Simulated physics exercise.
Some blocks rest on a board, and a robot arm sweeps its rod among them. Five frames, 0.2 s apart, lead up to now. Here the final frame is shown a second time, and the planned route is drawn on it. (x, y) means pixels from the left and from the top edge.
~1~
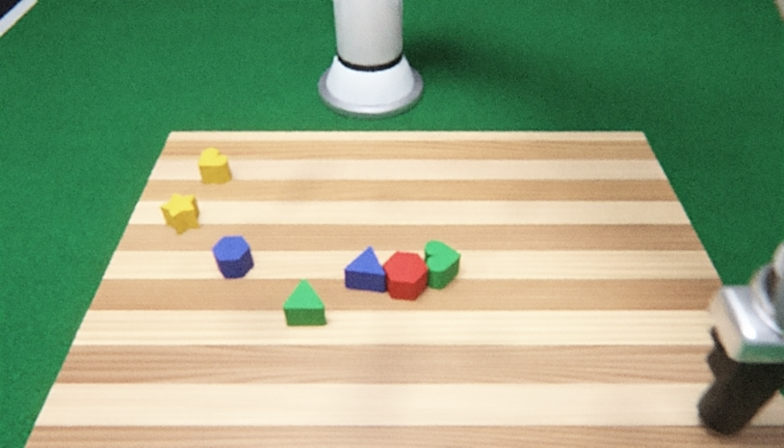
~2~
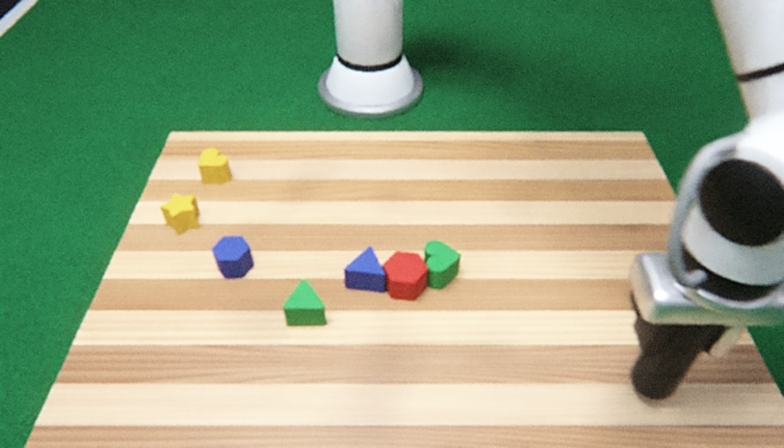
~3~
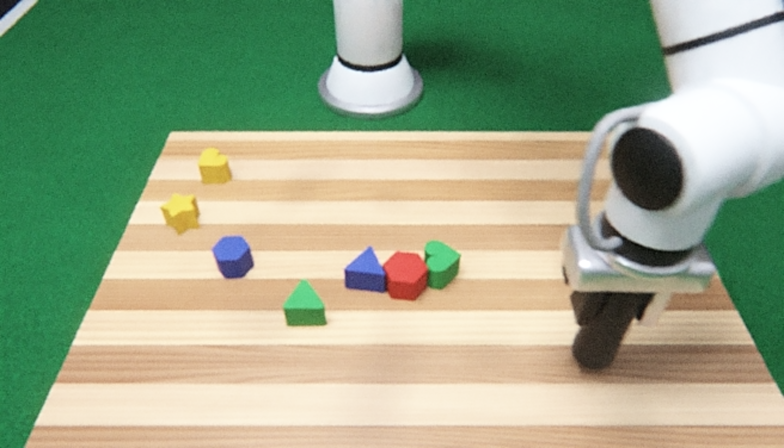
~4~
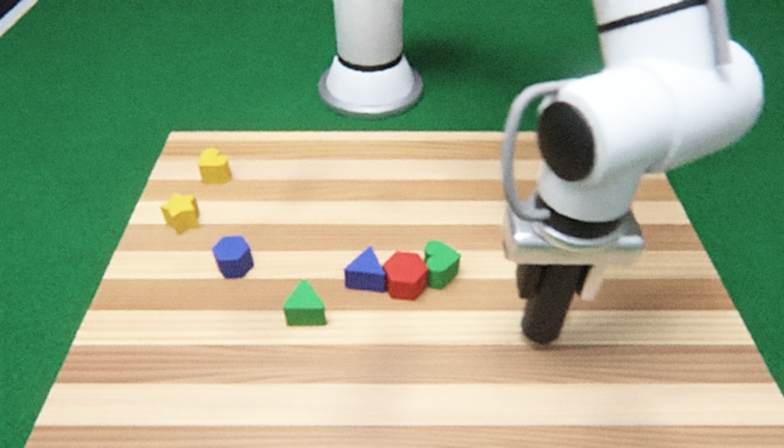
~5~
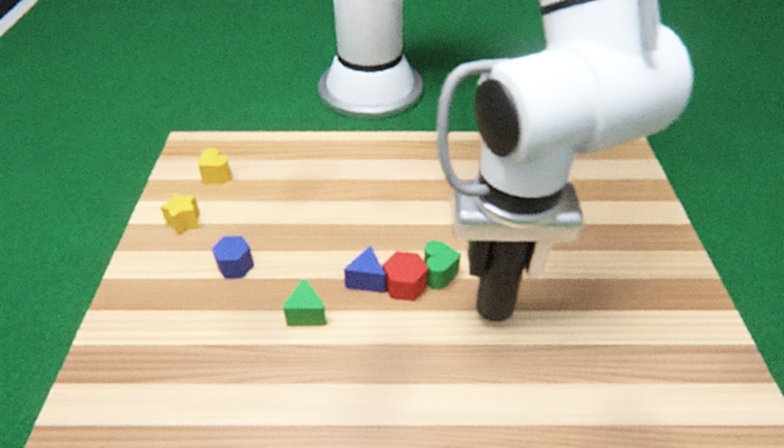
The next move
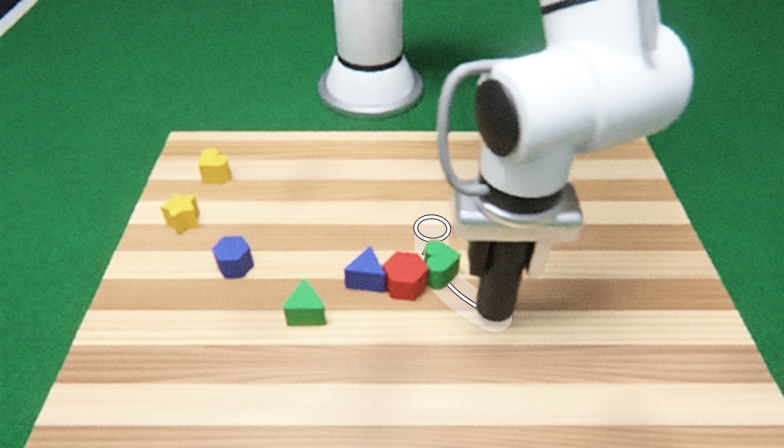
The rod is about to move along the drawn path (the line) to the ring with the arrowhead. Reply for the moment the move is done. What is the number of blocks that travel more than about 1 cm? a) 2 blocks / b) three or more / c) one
Answer: C.
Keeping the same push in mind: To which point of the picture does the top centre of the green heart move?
Located at (404, 201).
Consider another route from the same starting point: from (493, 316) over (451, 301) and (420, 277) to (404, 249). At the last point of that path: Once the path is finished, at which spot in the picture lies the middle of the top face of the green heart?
Answer: (431, 218).
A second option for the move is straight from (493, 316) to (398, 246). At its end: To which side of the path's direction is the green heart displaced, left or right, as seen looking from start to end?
Shifts right.
Path on the board, from (493, 316) over (455, 290) and (434, 259) to (432, 228).
On the path given first. One third of the way, rod at (456, 281); green heart at (436, 250).
Two thirds of the way, rod at (435, 249); red hexagonal block at (402, 265); green heart at (415, 220).
At the end, rod at (433, 219); blue triangular piece in place; red hexagonal block at (402, 265); green heart at (404, 201), turned 20° anticlockwise.
